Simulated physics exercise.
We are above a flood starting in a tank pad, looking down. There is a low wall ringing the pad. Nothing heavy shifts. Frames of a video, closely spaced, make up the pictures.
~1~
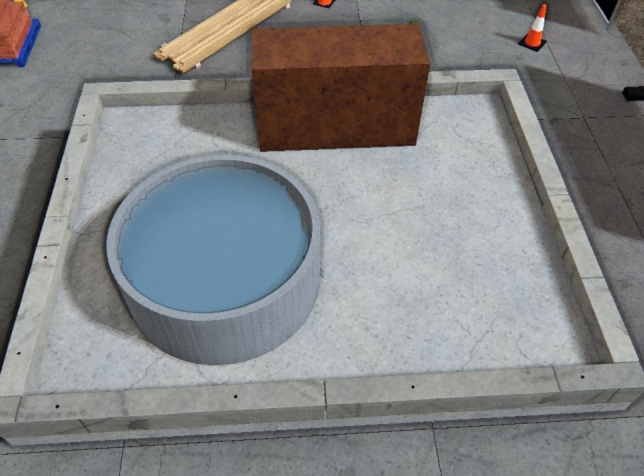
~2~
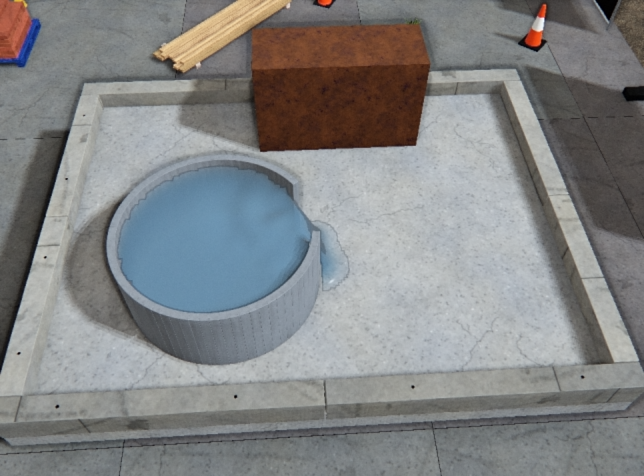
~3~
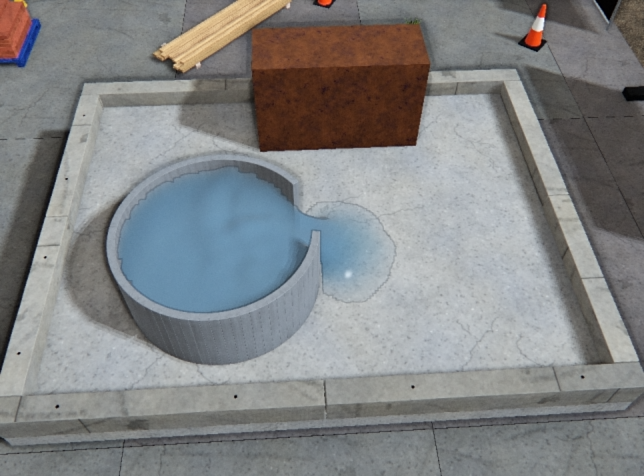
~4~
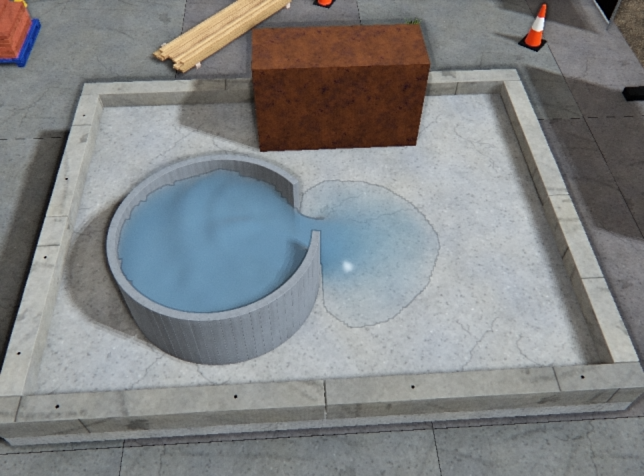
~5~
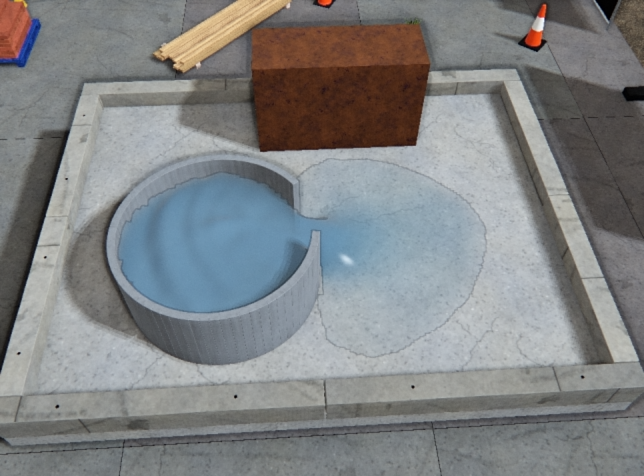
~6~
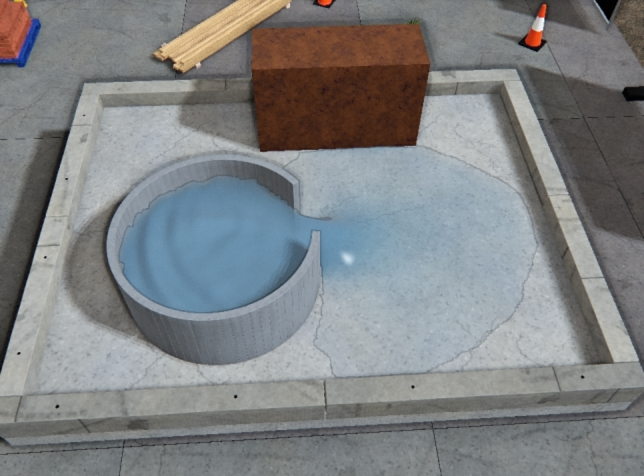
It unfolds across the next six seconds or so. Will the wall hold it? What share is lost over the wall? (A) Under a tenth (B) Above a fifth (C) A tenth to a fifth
A.
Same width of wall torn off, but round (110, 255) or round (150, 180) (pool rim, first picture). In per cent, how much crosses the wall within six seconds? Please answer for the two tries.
Try one around 24 percent; try two around 14 percent.
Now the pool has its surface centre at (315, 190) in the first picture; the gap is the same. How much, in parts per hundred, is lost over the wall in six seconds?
Close to 10 parts in a hundred.
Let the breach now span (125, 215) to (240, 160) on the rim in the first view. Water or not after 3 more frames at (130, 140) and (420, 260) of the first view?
Swamped, spared.
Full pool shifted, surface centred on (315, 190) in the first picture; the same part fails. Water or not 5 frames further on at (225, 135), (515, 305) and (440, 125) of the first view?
In sequence: Spared, soaked, soaked.
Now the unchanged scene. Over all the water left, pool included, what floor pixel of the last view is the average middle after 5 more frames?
At about (303, 262).
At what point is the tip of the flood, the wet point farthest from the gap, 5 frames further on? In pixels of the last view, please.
Near (492, 95).
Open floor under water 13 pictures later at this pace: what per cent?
Estimated share: Around 55 %.
A moment on, water covers 40 % of the floor; the low wall has let 0 % over.
Next, water covers 45 % of the floor; the low wall has let 0 % over.
Then, water covers 45 % of the floor; the low wall has let 2 % over.
Later, water covers 60 % of the floor; the low wall has let 3 % over.
In the end, water covers 80 % of the floor; the low wall has let 3 % over.
